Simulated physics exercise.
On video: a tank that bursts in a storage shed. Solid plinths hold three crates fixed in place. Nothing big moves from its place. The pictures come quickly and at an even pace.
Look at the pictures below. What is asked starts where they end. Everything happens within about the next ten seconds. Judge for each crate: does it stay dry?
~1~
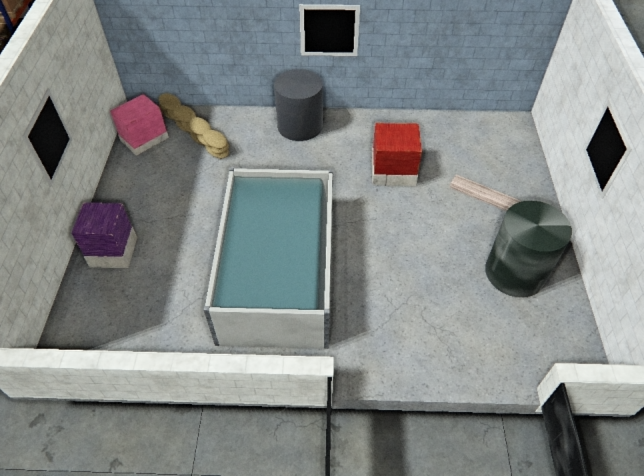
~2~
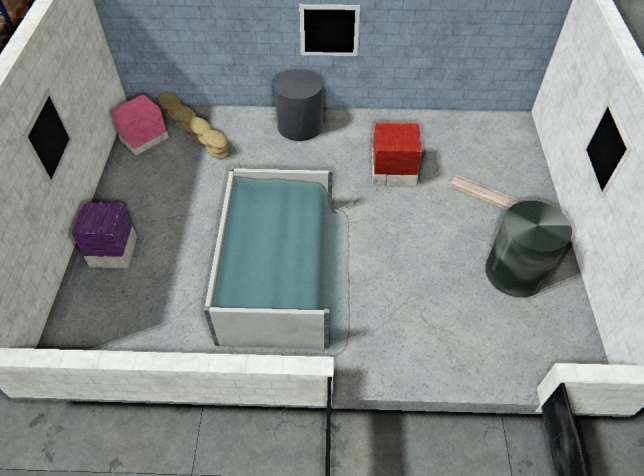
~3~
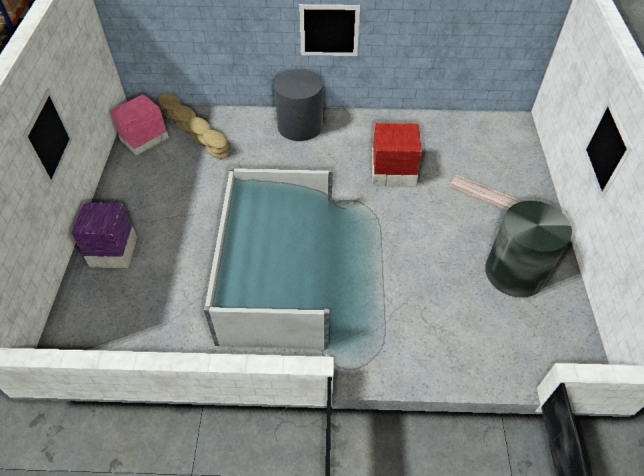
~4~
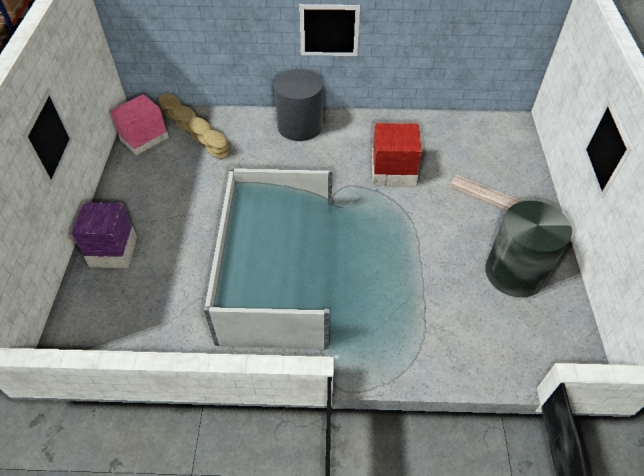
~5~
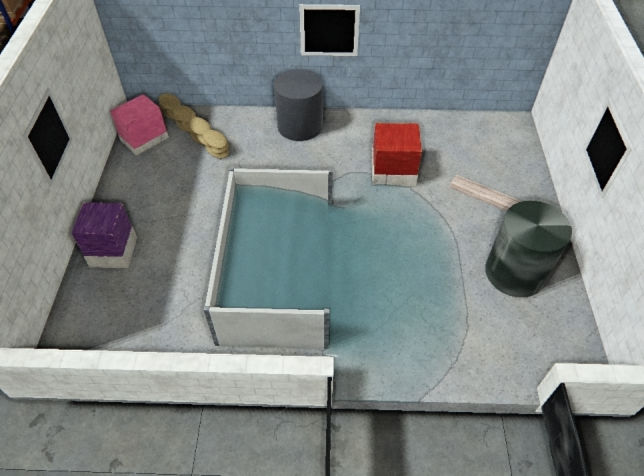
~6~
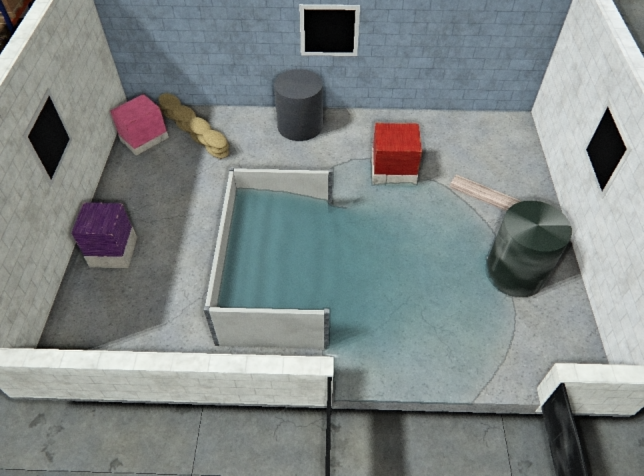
The purple crate: Yes, it stays dry. The pink crate: Yes, it stays dry. The red crate: Yes, it stays dry.
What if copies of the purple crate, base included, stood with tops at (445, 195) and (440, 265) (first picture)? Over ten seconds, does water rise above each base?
Going in order, the first crate gets reached while the second gets reached.
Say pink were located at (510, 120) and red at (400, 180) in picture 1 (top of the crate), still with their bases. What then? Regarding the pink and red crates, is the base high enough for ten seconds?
First the pink crate: It is dampened; then the red crate: It is dampened.
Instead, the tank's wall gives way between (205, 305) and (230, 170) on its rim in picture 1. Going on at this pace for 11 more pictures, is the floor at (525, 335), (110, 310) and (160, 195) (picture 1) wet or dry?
So it's nothing at the first, liquid at the second and liquid at the third.
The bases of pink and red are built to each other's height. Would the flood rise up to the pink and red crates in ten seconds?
The pink crate stays clear, and the red crate gets flooded.
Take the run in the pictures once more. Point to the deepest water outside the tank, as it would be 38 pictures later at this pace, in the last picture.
Near (322, 115).
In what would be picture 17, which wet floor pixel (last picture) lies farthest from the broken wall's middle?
About at (527, 113).
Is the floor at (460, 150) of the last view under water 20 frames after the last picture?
Answer: Flooding.
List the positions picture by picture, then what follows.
The first frame shows the open tank at (275, 238) is whole and still.
In the second frame, water pours out at (326, 263) and has run to (328, 352).
In the third frame, the front is at a hidden place, out from the gap at (326, 264).
In the fourth frame, water pours out at (326, 265) and has run to a hidden place.
In the fifth frame, water pours out at (326, 265) and has run to a hidden place.
In the sixth frame, the front is at (509, 319), out from the gap at (326, 266).
A moment on, water covers 35 % of the floor; the purple crate not reached, the pink crate not reached, the red crate water round its plinth.
Next, water covers 45 % of the floor; the purple crate not reached, the pink crate not reached, the red crate water round its plinth.
Then, water covers 50 % of the floor; the purple crate not reached, the pink crate not reached, the red crate water round its plinth.
Later, water covers 65 % of the floor; the purple crate not reached, the pink crate not reached, the red crate water round its plinth.
In the end, water covers 85 % of the floor; the purple crate stayed above the water, the pink crate stayed above the water, the red crate stayed above the water.
